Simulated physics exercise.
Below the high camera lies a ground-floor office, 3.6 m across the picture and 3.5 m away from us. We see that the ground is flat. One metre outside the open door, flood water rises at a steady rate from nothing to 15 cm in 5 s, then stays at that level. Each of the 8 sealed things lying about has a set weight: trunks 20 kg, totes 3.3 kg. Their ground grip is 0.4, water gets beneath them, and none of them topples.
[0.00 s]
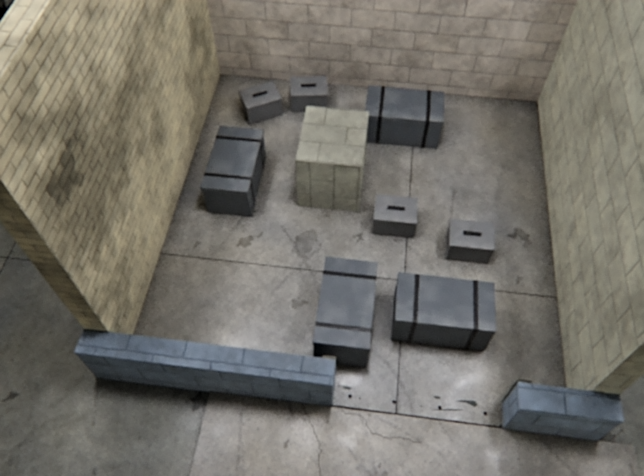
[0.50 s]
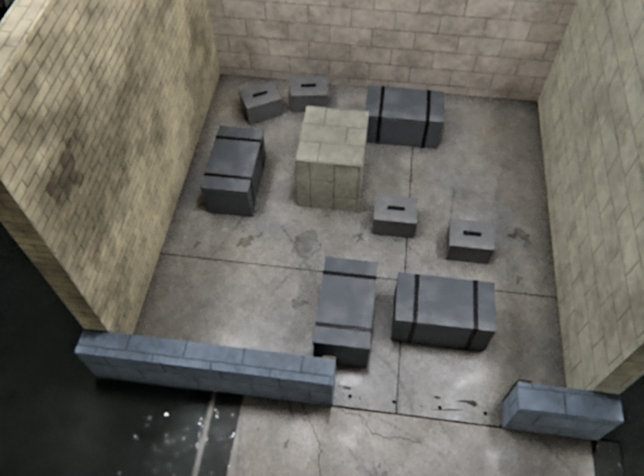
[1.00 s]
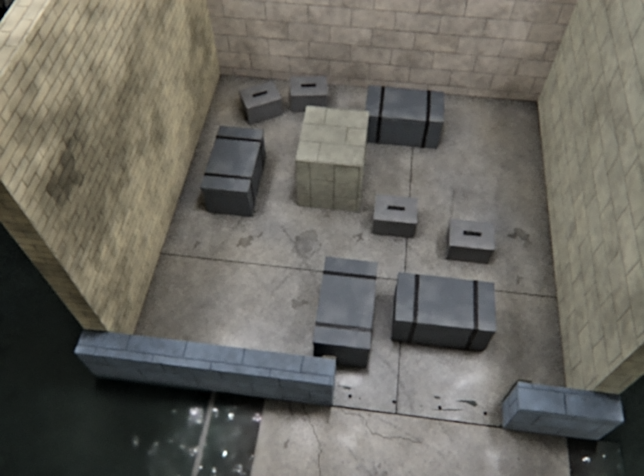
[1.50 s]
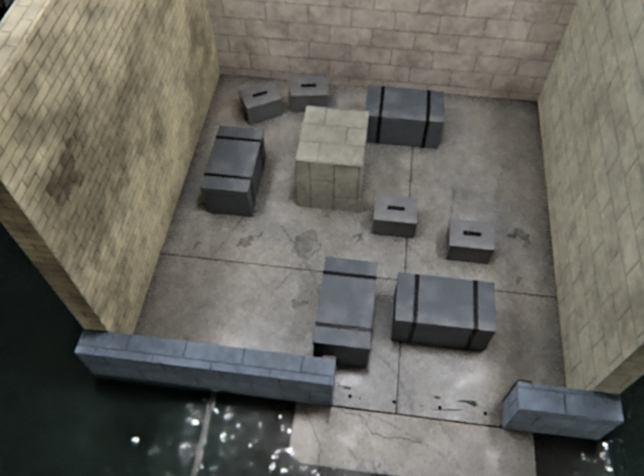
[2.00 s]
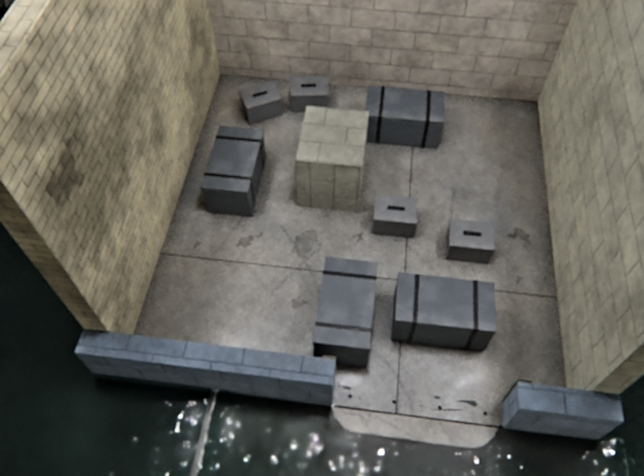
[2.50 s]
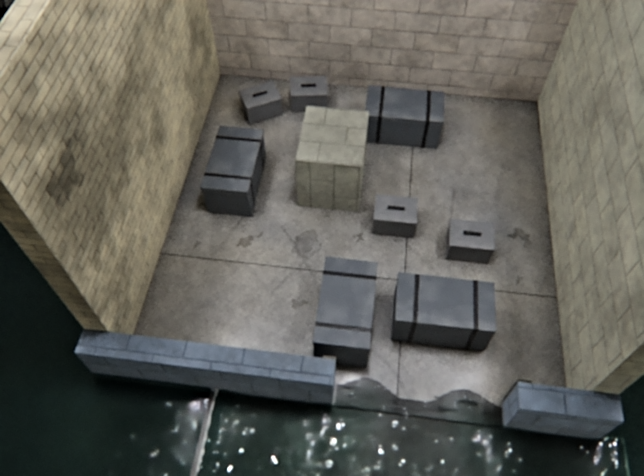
Dark water spread across the ground outside the low front wall from the left, then covered the paving at the doorway and reached the opening, while the grey boxes inside stayed still.
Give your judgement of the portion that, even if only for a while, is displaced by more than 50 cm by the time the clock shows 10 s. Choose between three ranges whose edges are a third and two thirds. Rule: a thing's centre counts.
The range is the middle one, a third to two thirds.
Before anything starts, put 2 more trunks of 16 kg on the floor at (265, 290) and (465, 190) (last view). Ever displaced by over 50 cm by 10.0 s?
In turn: Within the mark, beyond the mark.
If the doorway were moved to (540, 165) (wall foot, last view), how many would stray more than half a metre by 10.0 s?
5.
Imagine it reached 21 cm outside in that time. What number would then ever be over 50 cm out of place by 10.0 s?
Then 7.
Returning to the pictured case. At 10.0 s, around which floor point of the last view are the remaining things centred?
The centre is close to (349, 138).
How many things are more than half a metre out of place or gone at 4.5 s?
The number I get is 0.
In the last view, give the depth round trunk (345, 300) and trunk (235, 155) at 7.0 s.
Close to 3 and 1 centimetres.
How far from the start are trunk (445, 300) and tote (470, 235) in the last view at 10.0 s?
One is off by 250 cm, the other by 200 cm, in the order asked.
After 3.5 s 0 of 8 are over 50 cm from their spots; 0 afloat.
After 4.5 s 0 of 8 are over 50 cm from their spots; 0 afloat.
After 7.0 s 3 of 8 are over 50 cm from their spots; 1 afloat.
After 10.0 s 5 of 8 are over 50 cm from their spots, and 5 have been at some point; 6 afloat.
